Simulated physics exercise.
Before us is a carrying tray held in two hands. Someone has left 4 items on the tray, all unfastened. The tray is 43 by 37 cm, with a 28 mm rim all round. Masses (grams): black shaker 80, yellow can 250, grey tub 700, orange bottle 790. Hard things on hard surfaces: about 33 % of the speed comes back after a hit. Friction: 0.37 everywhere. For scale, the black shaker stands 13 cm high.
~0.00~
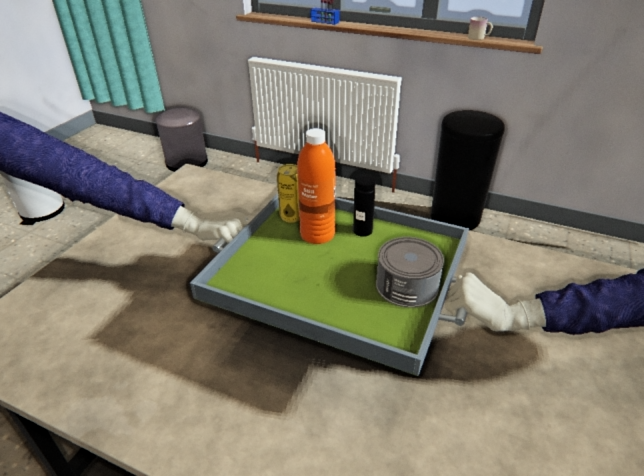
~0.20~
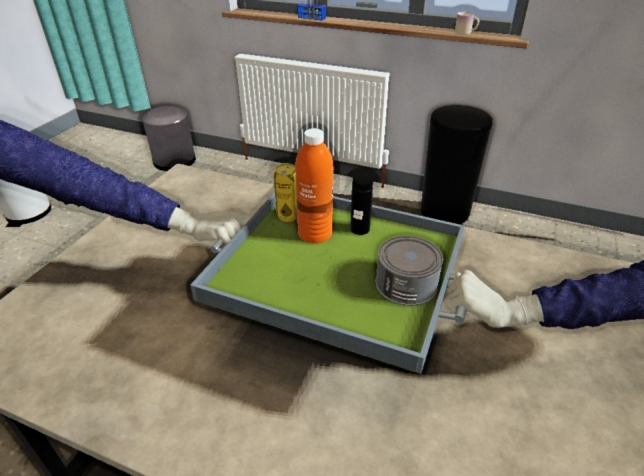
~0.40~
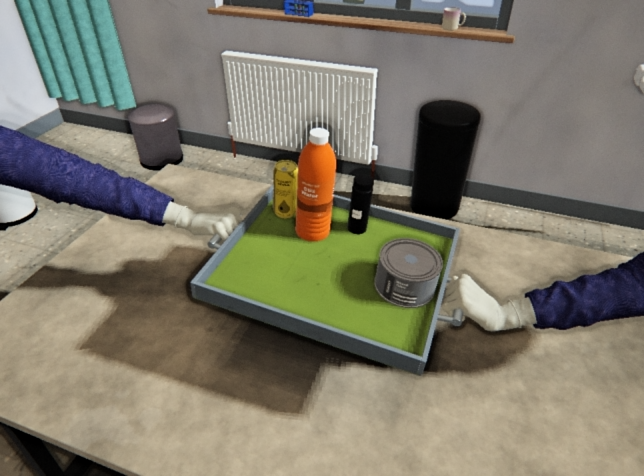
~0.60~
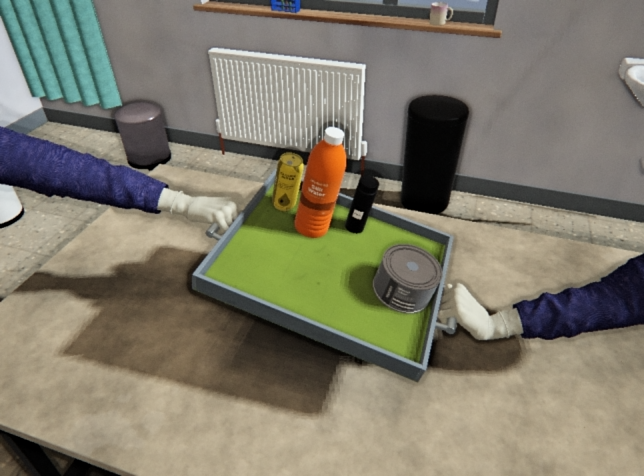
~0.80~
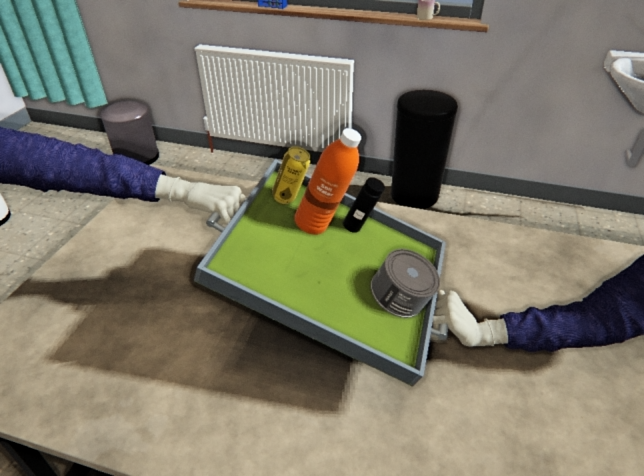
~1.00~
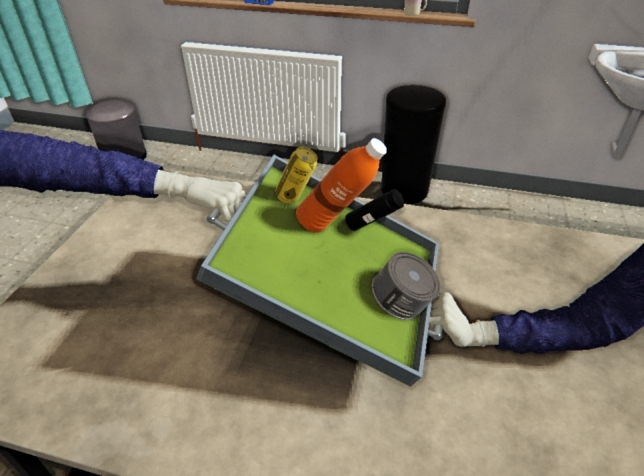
In a grey-walled room with a radiator and a dark bin, the view looks down over a brown surface, drifting slightly to the right. Two gloved hands in blue sleeves hold a green-lined tray carrying a yellow can, orange bottle and black shaker towards the back, and a grey tub at right. The tray starts level, then its right edge dips steadily while the bottle and shaker lean right.
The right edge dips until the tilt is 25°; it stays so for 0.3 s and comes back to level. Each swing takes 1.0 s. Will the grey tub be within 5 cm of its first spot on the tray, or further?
The grey tub stays put.
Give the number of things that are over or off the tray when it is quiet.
3 of them.
After 1.20 s, tilt 25°, right edge down; black shaker on its side; orange bottle 65° off its base; yellow can moved 6 cm.
After 1.60 s, tilt 23°, right edge down; orange bottle now off the tray; black shaker on its side; yellow can 6° off its base.
After 2.20 s, tilt 2°, right edge down; black shaker on its side; yellow can 70° off its base.
In the end (3.2 s), off the tray, orange bottle; toppled on the tray, black shaker and yellow can; grey tub under 5 cm from the start. At the end, from the last picture's camera, grey tub near (408, 265).
